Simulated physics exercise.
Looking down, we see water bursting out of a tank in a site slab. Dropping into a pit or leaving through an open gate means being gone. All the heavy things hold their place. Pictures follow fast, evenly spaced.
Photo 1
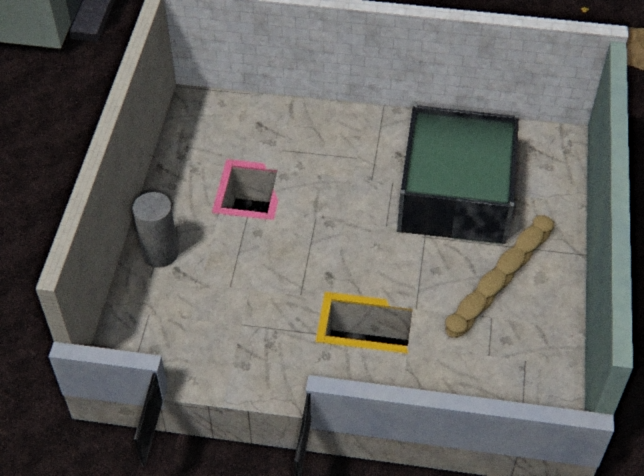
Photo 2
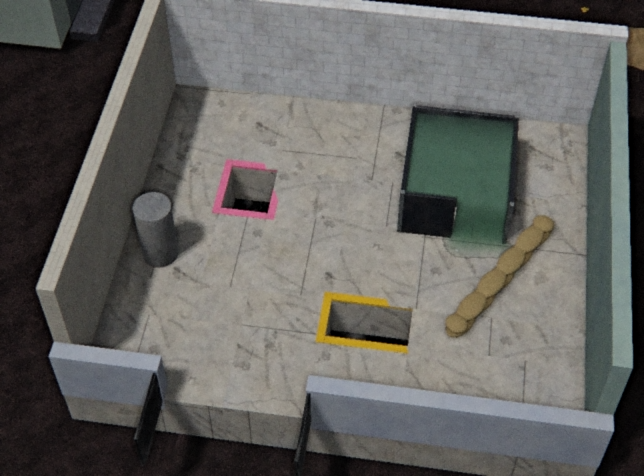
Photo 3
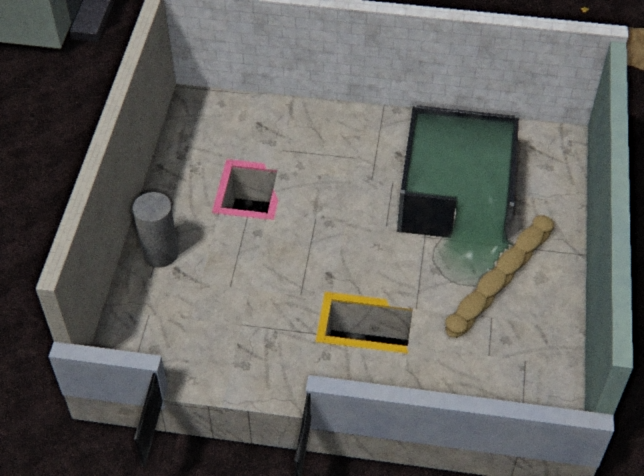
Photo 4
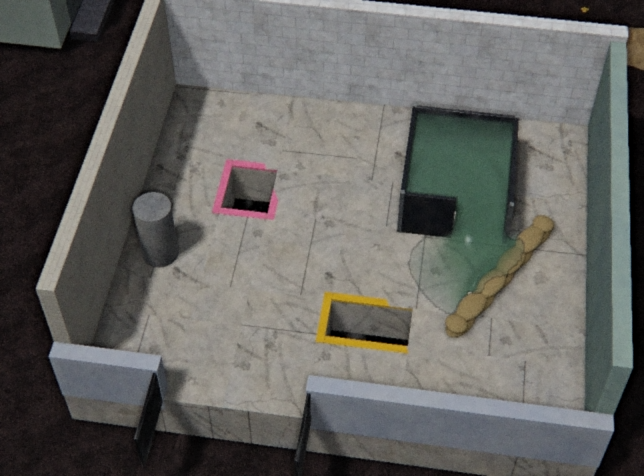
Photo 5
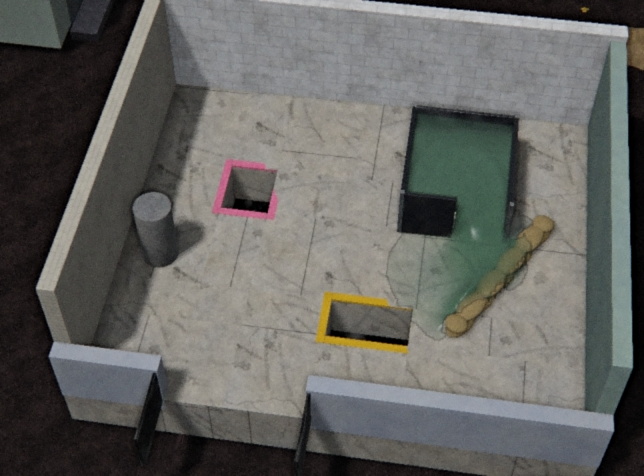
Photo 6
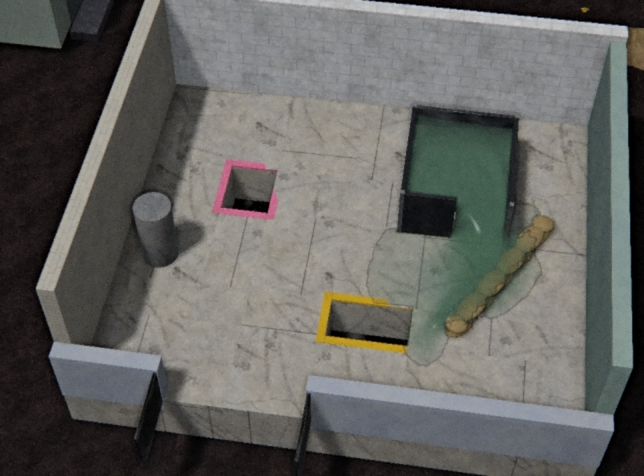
The clip opens on a walled slab with a full green tank at the upper right, a grey cylinder and pink- and yellow-edged pits. Water bursts from the tank's front, spreads down and left across the floor, reaches the lumpy tan barrier and spreads around it, beside the yellow-edged pit.
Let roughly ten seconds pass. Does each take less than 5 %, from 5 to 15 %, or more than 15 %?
It ends like this: The gate takes less than 5 %; the pink pit takes less than 5 %; the yellow pit takes more than 15 %.
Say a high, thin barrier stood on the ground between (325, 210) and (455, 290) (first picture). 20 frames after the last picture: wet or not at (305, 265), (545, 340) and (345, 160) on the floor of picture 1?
In the order you listed them: Unsoaked, soaked, soaked.
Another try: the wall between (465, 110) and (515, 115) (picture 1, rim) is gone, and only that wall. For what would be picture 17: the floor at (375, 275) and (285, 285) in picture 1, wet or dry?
Untouched, then untouched.
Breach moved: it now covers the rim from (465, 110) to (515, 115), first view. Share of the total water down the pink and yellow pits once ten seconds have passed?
In per cent: Pink 10, yellow 6.
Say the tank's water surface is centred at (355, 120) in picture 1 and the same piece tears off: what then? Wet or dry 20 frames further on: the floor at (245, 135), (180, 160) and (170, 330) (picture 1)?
Outcome, in sequence: Unwetted, unwetted, wetted.
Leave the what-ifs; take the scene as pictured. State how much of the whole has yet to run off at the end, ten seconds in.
Close to 46 in a hundred.
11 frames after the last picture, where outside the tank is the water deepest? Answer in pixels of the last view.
I'd put it around (504, 258).
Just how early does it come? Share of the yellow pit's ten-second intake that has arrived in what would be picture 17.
35 %.
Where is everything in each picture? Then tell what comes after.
The water tank at (461, 157) is whole and still, in the first frame.
The front is at (509, 246), out from the gap at (479, 226), in the second frame.
Water pours out at (479, 227) and has run to (454, 278), in the third frame.
Water pours out at (478, 228) and has run to (451, 311), in the fourth frame.
Water pours out at (479, 228) and has run to (432, 333), in the fifth frame.
Water pours out at (479, 228) and has run to (425, 361), in the sixth frame.
A moment on, water covers 25 % of the floor; the gate 0 %, the pink pit 0 %, the yellow pit 7 %.
Next, water covers 30 % of the floor; the gate 0 %, the pink pit 0 %, the yellow pit 17 %.
Then, water covers 45 % of the floor; the gate 1 %, the pink pit 0 %, the yellow pit 28 %.
Later, water covers 55 % of the floor; the gate 1 %, the pink pit 0 %, the yellow pit 41 %.
In the end, water covers 60 % of the floor; the gate 3 %, the pink pit 0 %, the yellow pit 50 %.
